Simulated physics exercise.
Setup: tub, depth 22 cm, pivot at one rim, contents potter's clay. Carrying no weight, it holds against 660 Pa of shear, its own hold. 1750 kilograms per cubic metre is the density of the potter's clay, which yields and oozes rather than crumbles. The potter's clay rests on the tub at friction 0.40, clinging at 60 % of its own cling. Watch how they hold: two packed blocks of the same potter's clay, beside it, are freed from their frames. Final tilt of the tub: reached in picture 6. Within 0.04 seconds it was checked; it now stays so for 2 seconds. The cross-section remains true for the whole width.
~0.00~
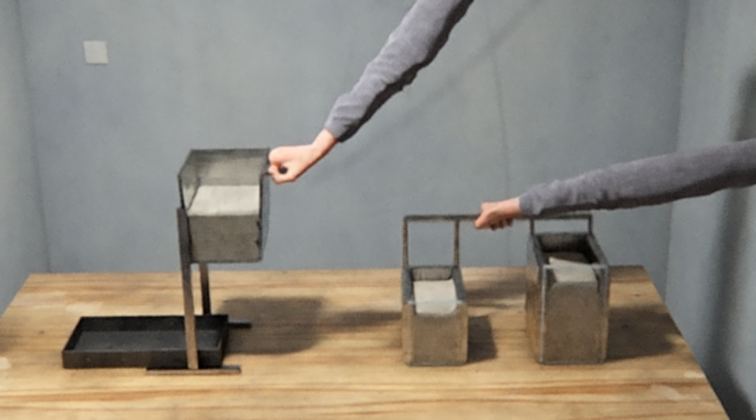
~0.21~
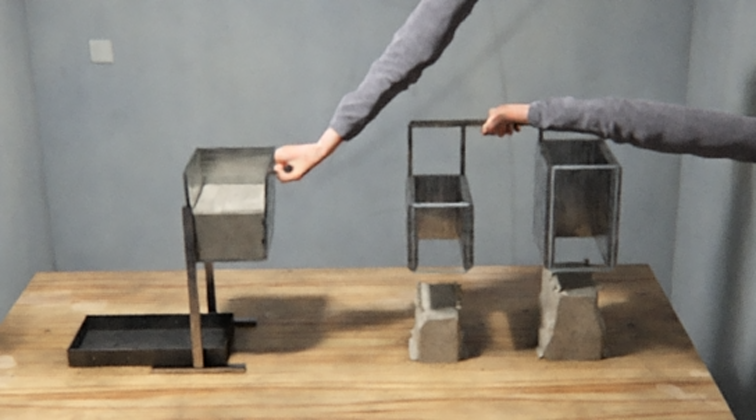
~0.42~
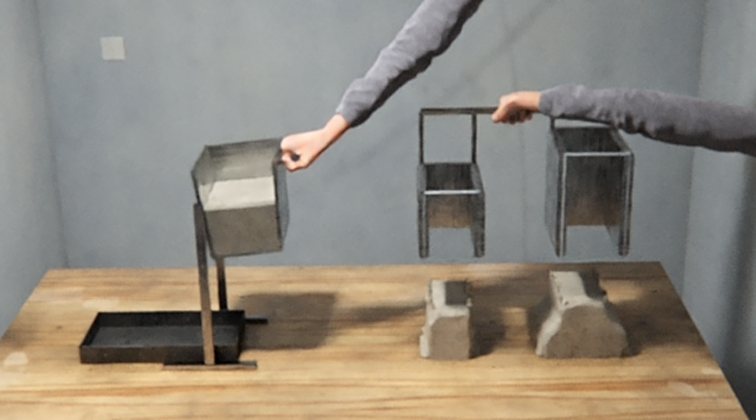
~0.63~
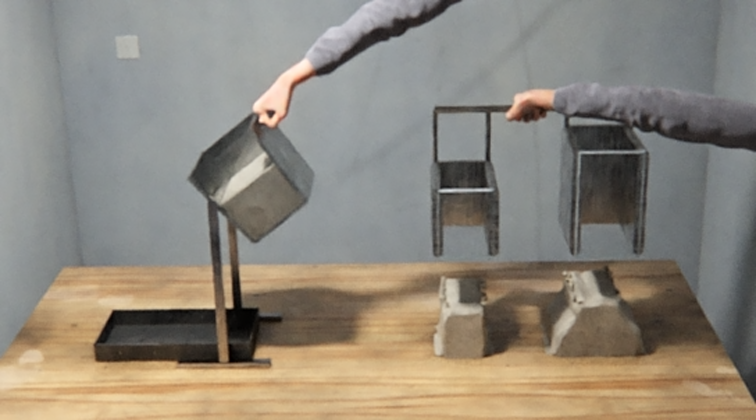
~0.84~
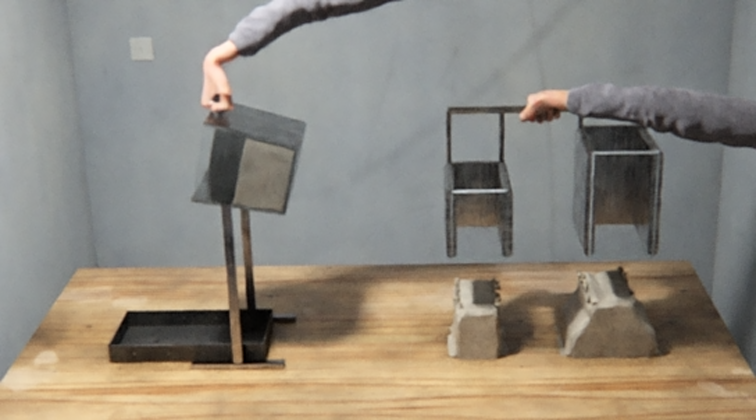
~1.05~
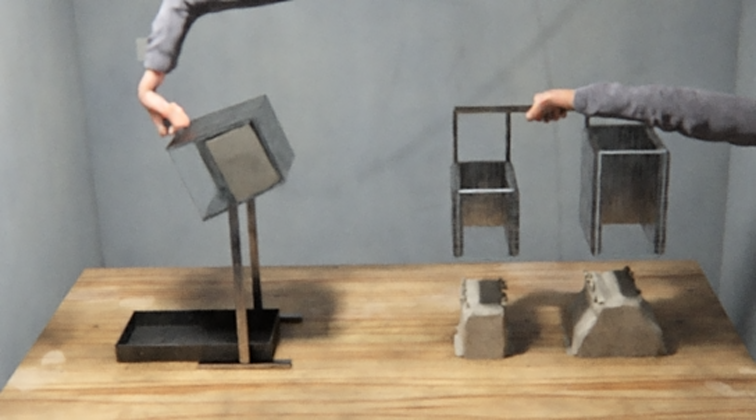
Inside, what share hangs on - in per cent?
I would say around 36 per cent.
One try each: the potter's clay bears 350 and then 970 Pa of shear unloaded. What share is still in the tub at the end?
Respectively, close to 0 % and close to 0 %.
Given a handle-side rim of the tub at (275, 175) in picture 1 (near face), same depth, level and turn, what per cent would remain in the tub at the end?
Around 30 percent would still be in the tub at the end.
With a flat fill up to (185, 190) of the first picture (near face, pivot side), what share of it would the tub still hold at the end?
That gives some 0 %.
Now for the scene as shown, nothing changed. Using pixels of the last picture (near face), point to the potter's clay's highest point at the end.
On the near face, the top ends up close to (235, 175).
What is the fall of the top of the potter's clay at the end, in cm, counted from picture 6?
About 13 cm.
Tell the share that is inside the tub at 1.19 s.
Some 100 per cent.
By 1.19 s, the tub is at 112 degrees and holds 100 %.
By 1.36 s, the tub is at 112 degrees and holds 47 %.
By 1.53 s, the tub is at 112 degrees and holds 36 %.
By 1.70 s, the tub is at 112 degrees and holds 36 %.
By 3.05 s, at the end, the tub is at 112 degrees and holds 36 %.
